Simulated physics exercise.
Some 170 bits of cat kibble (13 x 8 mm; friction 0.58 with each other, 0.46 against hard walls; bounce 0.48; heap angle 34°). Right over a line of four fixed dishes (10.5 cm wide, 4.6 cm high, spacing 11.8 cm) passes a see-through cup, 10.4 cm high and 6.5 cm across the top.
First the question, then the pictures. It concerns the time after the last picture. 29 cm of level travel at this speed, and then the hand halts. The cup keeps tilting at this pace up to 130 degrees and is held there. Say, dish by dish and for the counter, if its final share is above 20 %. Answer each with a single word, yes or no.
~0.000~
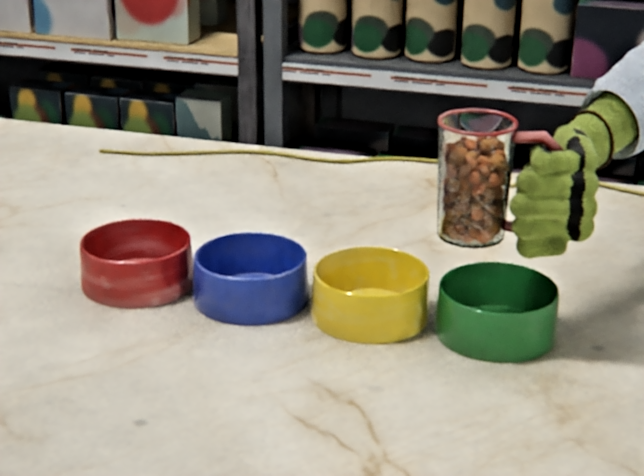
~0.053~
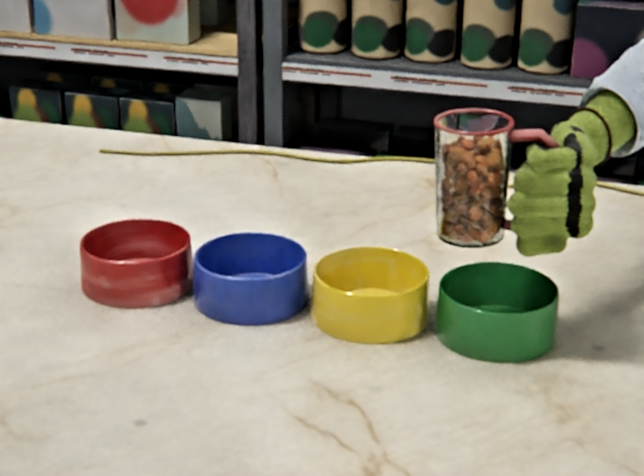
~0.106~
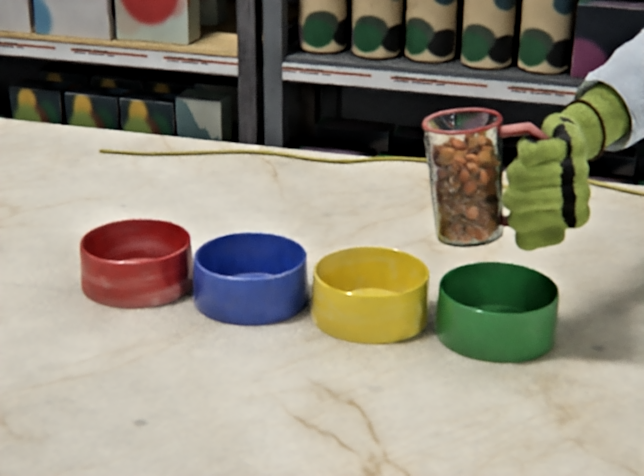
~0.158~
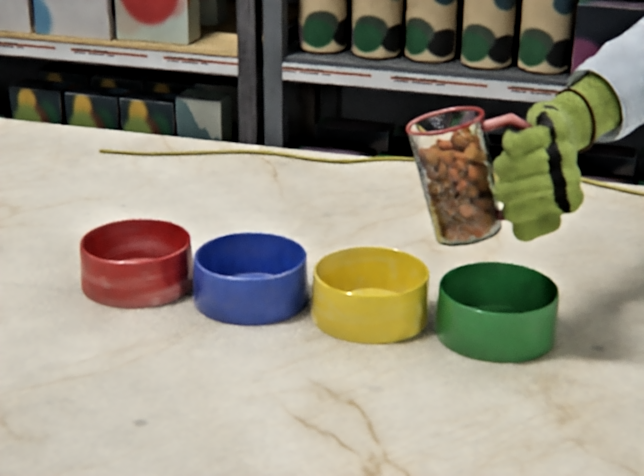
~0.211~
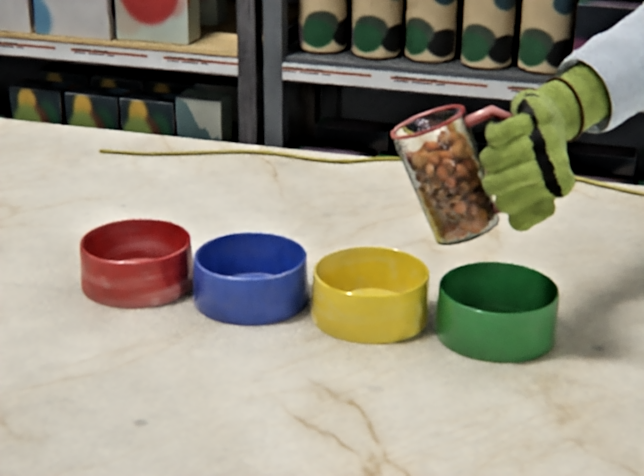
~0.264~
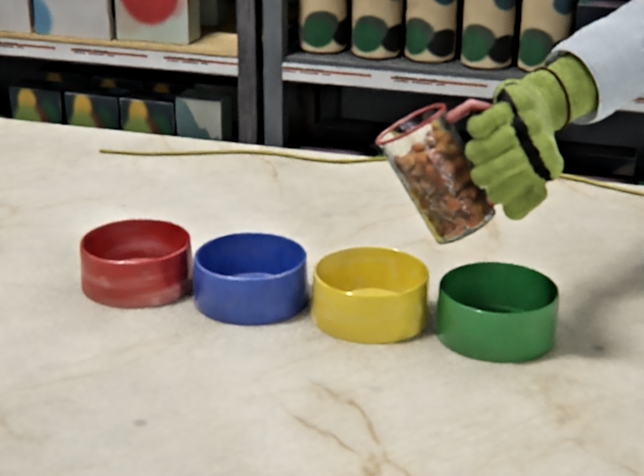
Red no, blue yes, green no, yellow no, counter no.
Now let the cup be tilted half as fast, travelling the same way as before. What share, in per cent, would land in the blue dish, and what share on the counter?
It would be blue 0 and counter 0.
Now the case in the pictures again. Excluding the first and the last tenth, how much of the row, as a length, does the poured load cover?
6 centimetres.
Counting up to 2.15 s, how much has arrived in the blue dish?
Close to 95 per cent at that point.
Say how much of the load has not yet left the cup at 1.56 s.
I reckon around 0 per cent.
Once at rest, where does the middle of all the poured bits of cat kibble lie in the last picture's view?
Look around (238, 279) in the last picture.
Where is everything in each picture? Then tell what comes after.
In the first picture, cup at (474, 179), tilt 0 degrees, lip at (440, 119), moved 0.0 cm; middle of the pieces at (471, 189); green dish at (499, 288); yellow dish at (371, 271); blue dish at (250, 255); red dish at (136, 240).
In the second picture, cup at (472, 179), tilt 2 degrees, lip at (436, 119), moved 0.2 cm; middle of the pieces at (470, 189).
In the third picture, cup at (466, 178), tilt 7 degrees, lip at (425, 122), moved 0.7 cm; middle of the pieces at (465, 189).
In the fourth picture, cup at (457, 177), tilt 15 degrees, lip at (409, 127), moved 1.5 cm; middle of the pieces at (457, 188).
In the fifth picture, cup at (448, 176), tilt 23 degrees, lip at (393, 132), moved 2.3 cm; middle of the pieces at (450, 187).
In the sixth picture, cup at (439, 175), tilt 31 degrees, lip at (379, 139), moved 3.2 cm; middle of the pieces at (442, 186); green dish at (499, 288); yellow dish at (371, 271); blue dish at (250, 255); red dish at (136, 240). Its pace works out near 150 degrees a second; the hand travels 15 cm a second.
After 1.04 s, tilt 130 degrees; cup holds 40 %, blue 60 %.
Then, at 1.56 s, tilt 130 degrees; cup holds 0 %, blue 95 %.
Then, at 2.15 s, tilt 130 degrees; cup holds 0 %, blue 95 %.
In the end, at 2.5 s, red 0 %, blue 95 %, green 0 %, yellow 0 %, counter 5 %.
